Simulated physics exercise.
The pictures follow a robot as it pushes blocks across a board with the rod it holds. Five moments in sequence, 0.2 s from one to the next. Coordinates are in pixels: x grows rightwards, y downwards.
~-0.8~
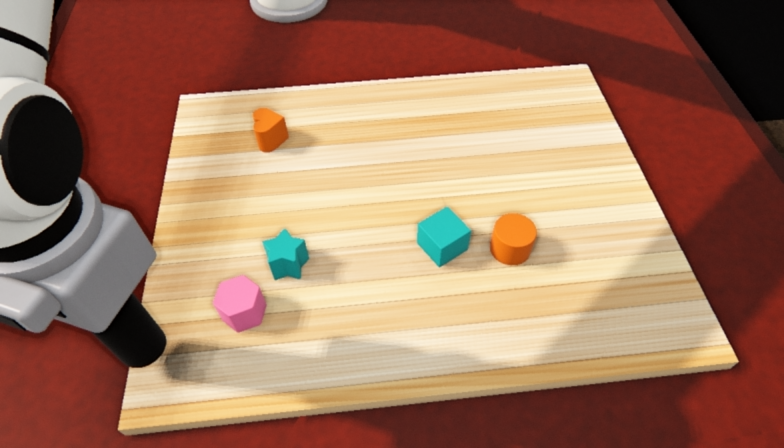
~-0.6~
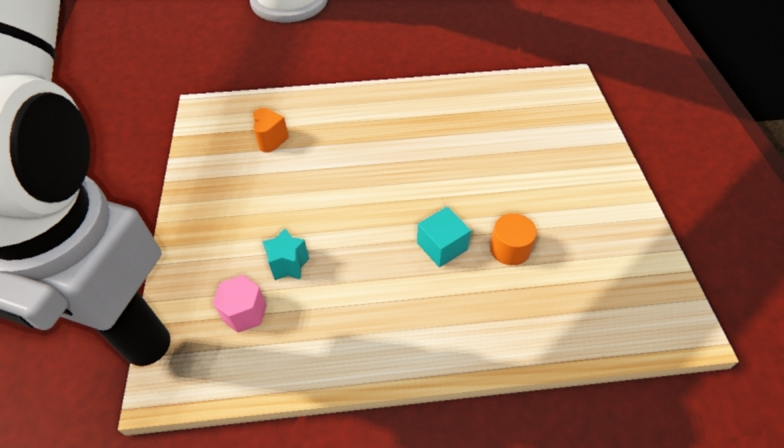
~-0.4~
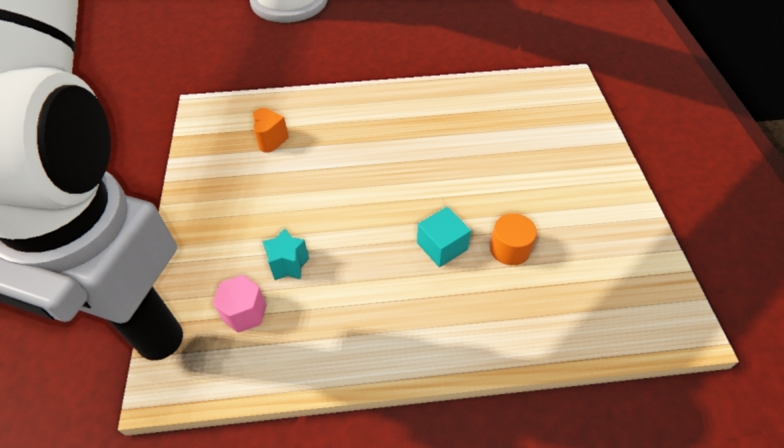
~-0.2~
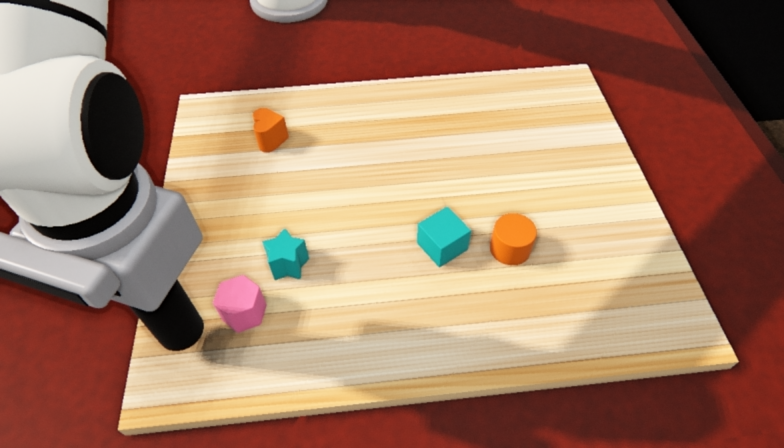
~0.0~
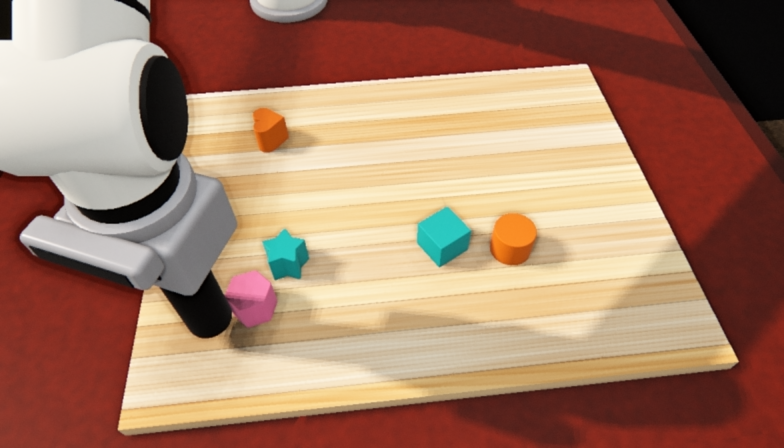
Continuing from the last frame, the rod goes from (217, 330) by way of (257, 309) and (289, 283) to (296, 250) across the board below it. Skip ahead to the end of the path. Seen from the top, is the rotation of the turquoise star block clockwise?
No.
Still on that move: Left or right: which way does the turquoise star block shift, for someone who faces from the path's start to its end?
Its sideways move is to the left.
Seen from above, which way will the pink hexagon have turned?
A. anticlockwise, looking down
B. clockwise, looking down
Correct choice: B.
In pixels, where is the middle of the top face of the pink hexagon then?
It comes to (331, 250).
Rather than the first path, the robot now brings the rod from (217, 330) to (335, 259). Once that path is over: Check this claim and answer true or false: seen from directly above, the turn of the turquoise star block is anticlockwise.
True - the claim holds.
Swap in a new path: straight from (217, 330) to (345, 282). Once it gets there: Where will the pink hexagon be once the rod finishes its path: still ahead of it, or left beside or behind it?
At that point it is up front.
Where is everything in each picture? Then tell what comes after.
In the first frame, rod tip (143, 347); block tops, pink hexagon (236, 295); turquoise star block (283, 246).
In the second frame, rod (148, 345); blocks unchanged.
In the third frame, rod (161, 340); blocks unchanged.
In the fourth frame, rod (182, 331); blocks unchanged.
In the fifth frame, rod (210, 319); pink hexagon (248, 290); turquoise star block (283, 246).
What follows on the original path. One third of the way, rod (253, 296); pink hexagon (290, 272), turned 15° clockwise; turquoise star block (287, 240).
Two thirds of the way, rod (286, 270); pink hexagon (325, 255), turned 40° clockwise; turquoise star block (294, 230), turned 45° anticlockwise.
At the end, rod (292, 237); pink hexagon (331, 250), turned 55° clockwise; turquoise star block (300, 204), turned 60° anticlockwise.
